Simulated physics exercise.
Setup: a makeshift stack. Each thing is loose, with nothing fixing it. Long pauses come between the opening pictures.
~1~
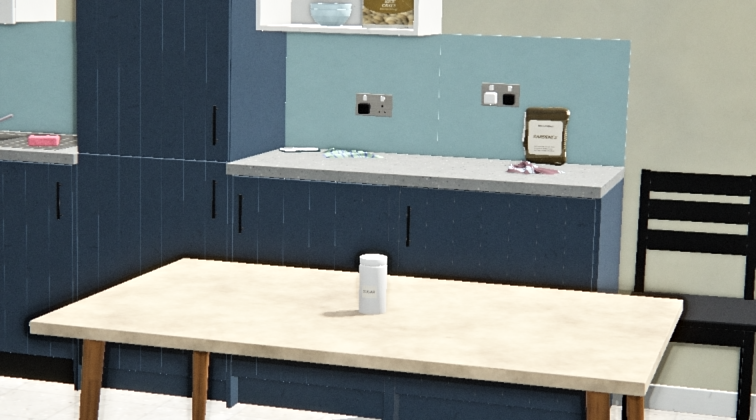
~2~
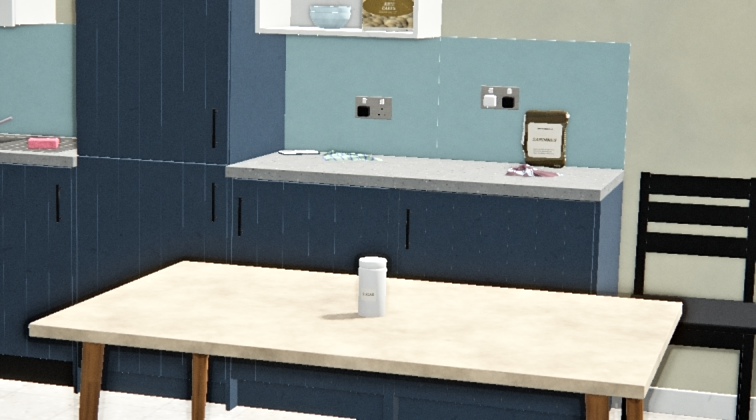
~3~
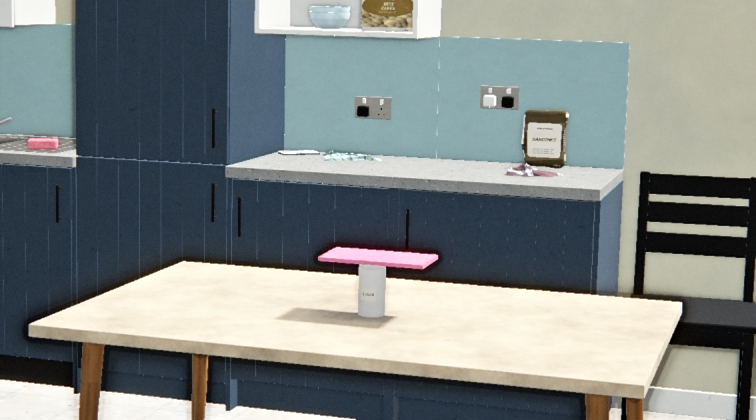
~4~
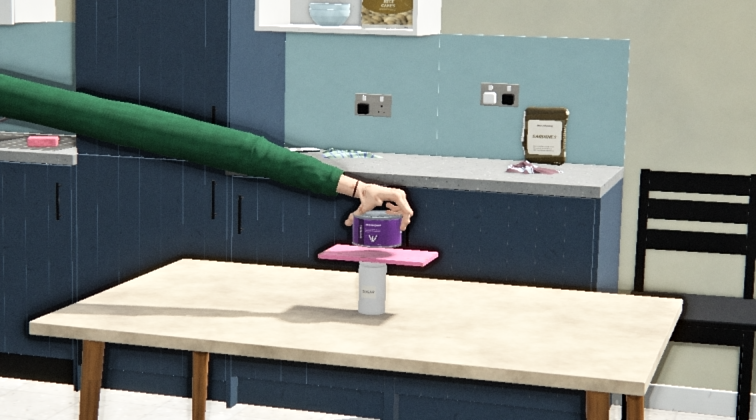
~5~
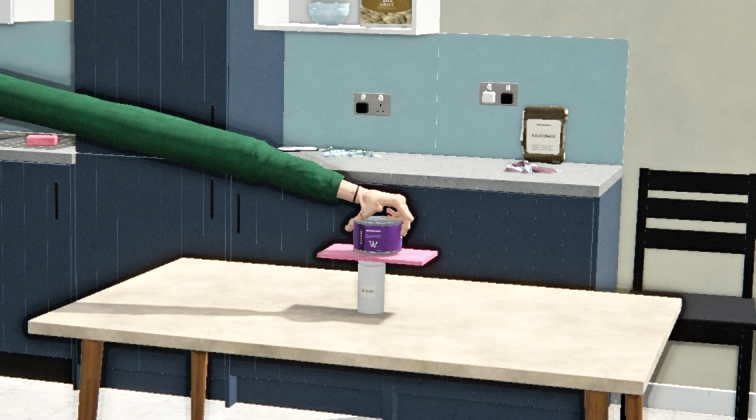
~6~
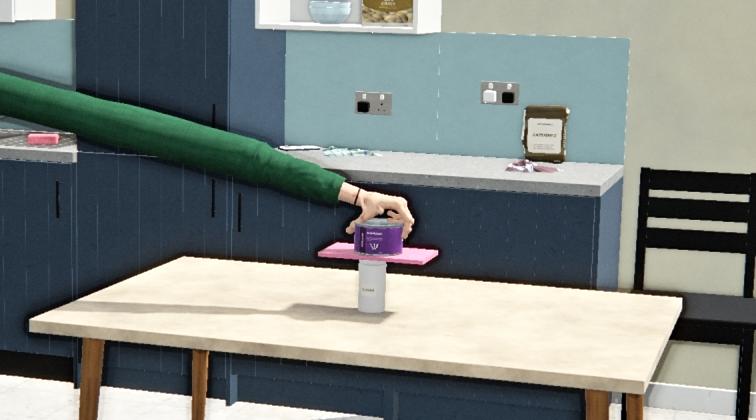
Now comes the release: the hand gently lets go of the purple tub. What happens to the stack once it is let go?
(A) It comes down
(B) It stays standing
It stays standing.
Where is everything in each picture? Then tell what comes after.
In the first picture, the last thing is not in view yet; white jar (373, 284).
In the second picture, the last thing is not in view yet; white jar (372, 287).
In the third picture, the last thing is not in view yet; white jar (372, 287).
In the fourth picture, still above its spot; purple tub (377, 229); white jar (372, 284).
In the fifth picture, still above its spot; purple tub (378, 235); white jar (371, 284).
In the sixth picture, set down, still held; purple tub (379, 237); white jar (372, 283).
Then, 0.50 s past the last view, nothing moves.
Then, 1.30 s past the last view, purple tub resting near (379, 237).
Finally, all 3 still in place. Final places as the last picture's camera would see them, purple tub near (379, 237). The stack holds.
